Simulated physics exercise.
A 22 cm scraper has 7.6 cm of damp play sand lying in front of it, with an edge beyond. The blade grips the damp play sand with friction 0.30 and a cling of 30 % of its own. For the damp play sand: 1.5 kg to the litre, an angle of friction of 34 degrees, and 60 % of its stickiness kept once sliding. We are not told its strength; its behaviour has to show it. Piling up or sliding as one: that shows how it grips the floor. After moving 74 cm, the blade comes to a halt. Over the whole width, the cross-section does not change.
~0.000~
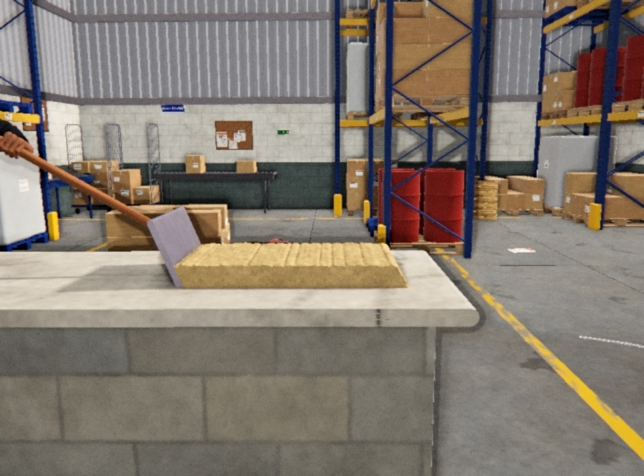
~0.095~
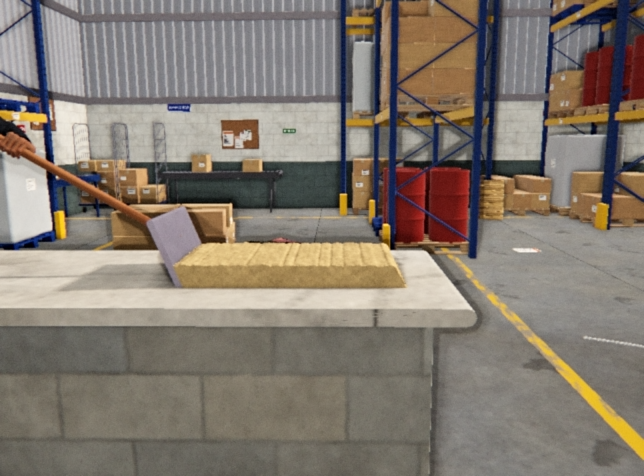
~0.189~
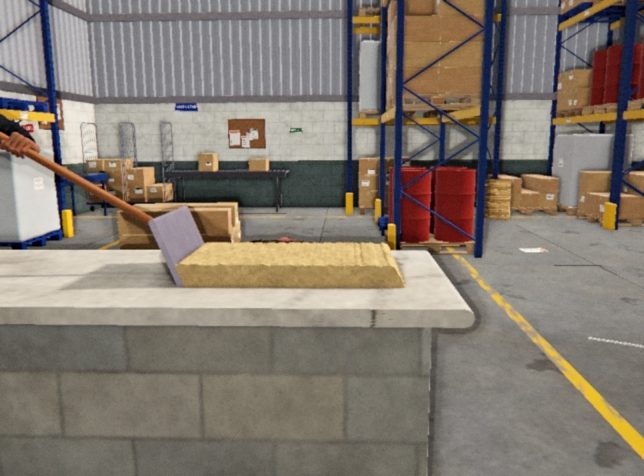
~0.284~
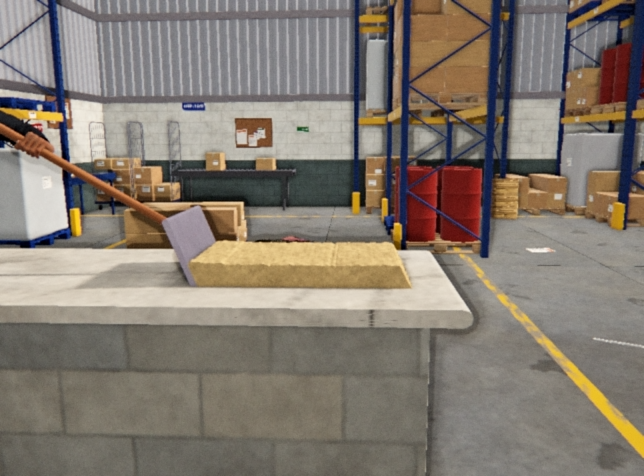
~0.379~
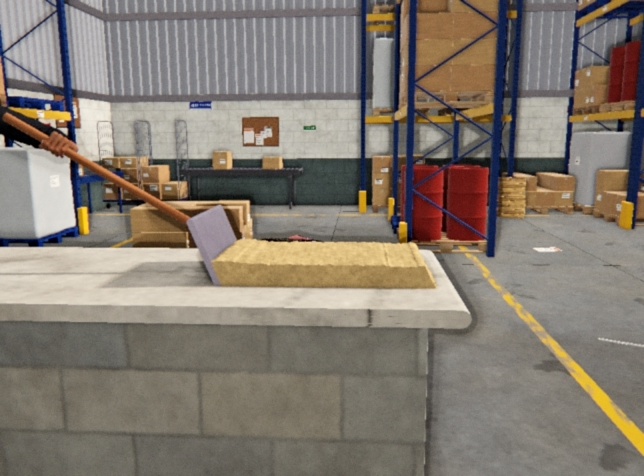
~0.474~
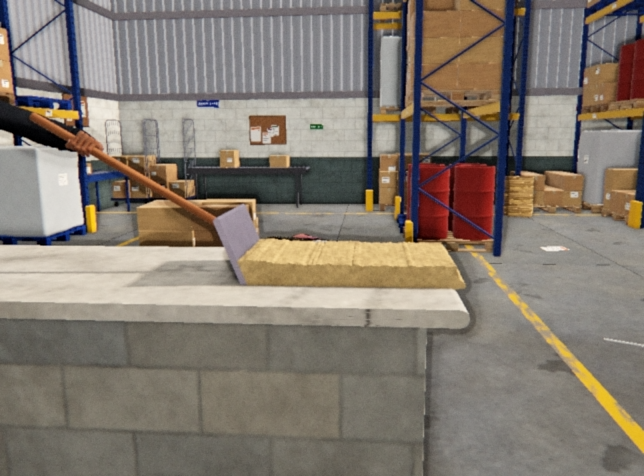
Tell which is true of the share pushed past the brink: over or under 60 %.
It comes out over.
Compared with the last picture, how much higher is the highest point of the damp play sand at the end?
By my estimate, near 0 cm.
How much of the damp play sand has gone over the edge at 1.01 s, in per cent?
About 40 %.
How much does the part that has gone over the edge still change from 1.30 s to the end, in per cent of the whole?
The shift from then on comes to some 0 in a hundred.
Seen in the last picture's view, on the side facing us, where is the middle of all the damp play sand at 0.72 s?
Near pixel (419, 282).
After 0.72 s, 0 % has gone over the edge.
After 1.01 s, 39 % has gone over the edge.
After 1.30 s, 72 % has gone over the edge.
After 1.59 s, 72 % has gone over the edge.
After 1.82 s, at the end, 72 % has gone over the edge.
